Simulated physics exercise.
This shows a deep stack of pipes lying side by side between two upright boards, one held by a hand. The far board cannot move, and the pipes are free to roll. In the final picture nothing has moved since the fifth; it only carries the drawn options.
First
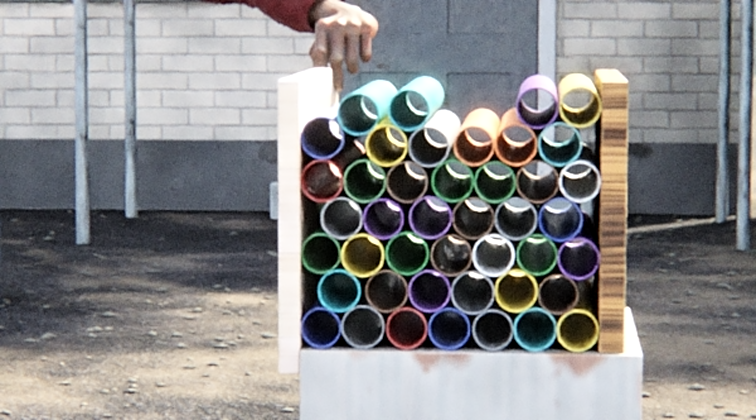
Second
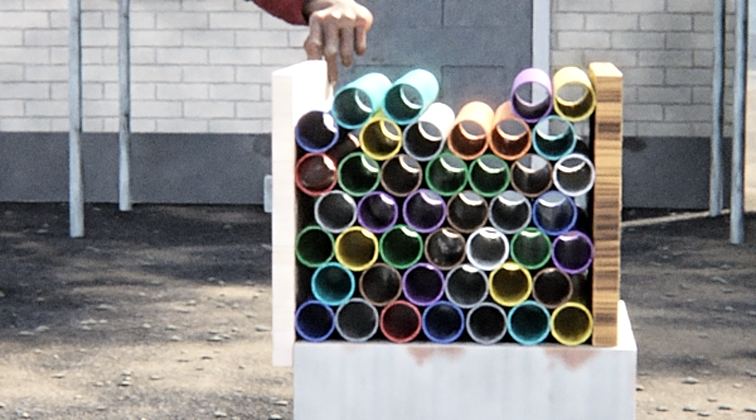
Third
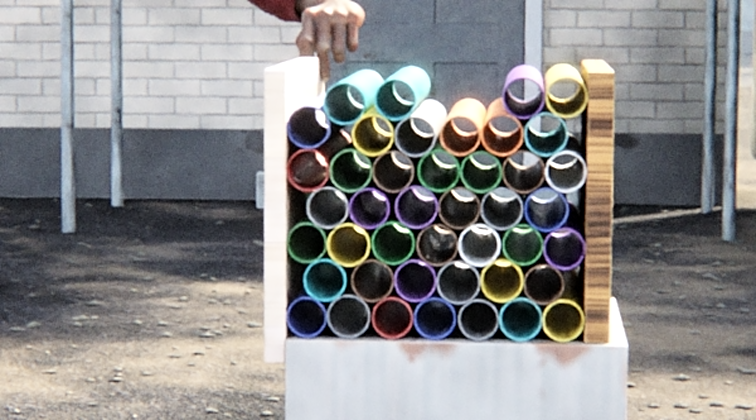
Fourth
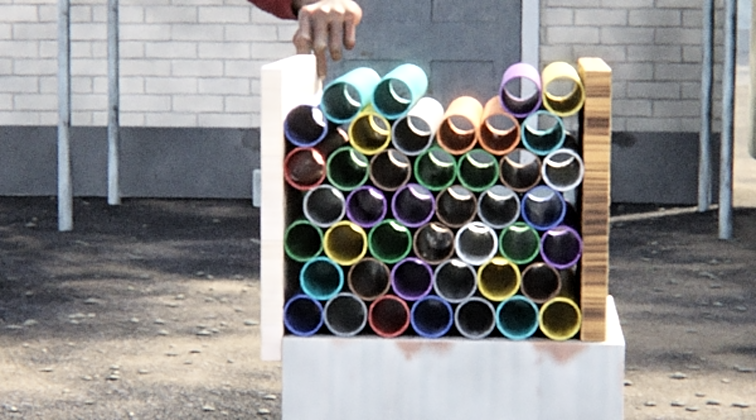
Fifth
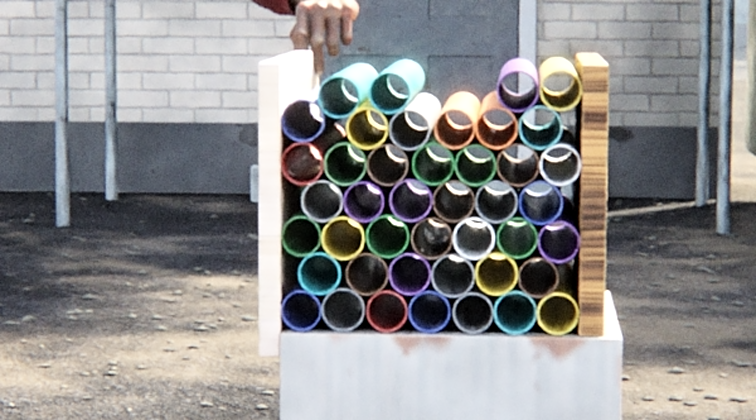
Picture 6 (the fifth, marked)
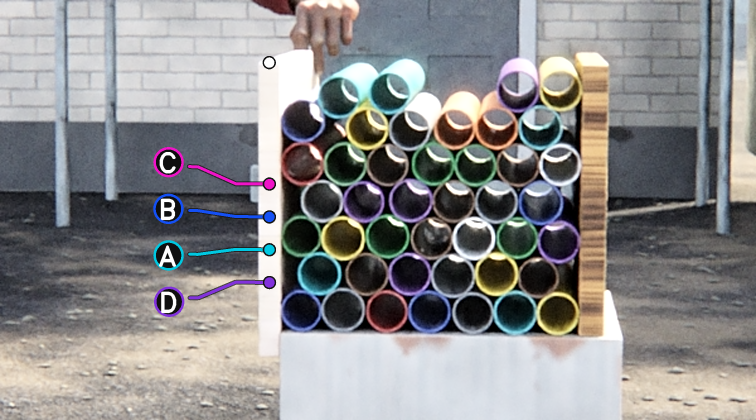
At first, colourful pipes lie stacked in rows between two upright boards on a pale block, with a hand resting at the top of the left board. The whole view then shifts slightly left and up, while the pipes, boards and hand keep their arrangement with no clear movement among them.
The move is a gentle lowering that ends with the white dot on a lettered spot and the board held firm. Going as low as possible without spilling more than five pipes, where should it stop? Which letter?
The lowest mark that will do is A.
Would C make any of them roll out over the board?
At C: Yes.
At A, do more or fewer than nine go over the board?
At A, fewer than nine.
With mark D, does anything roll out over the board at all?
Yes, at D.
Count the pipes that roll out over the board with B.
At B the number is three.
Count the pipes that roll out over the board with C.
It comes to one.
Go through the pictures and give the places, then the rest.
In the first picture, a brown pipe (407, 182); a yellow pipe (386, 145); a turquoise pipe (358, 114).
In the second picture, a turquoise pipe (353, 107); side board (305, 201).
In the third picture, a blue pipe (307, 317); a turquoise pipe (520, 320).
In the fourth picture, a brown pipe (370, 279); a green pipe (520, 243).
In the fifth picture, a grey pipe (497, 202); a purple pipe (364, 202); a brown pipe (388, 165).
On the copy, A at (269, 250); B at (269, 217); C at (269, 184); D at (269, 283); the white dot at (269, 62).
On A. First, top of the board (281, 146).
Then, top of the board (281, 241).
Finally, top of the board (281, 249), three out over the board.
By contrast, B three out over the board; C one out over the board; D more than five out over the board.
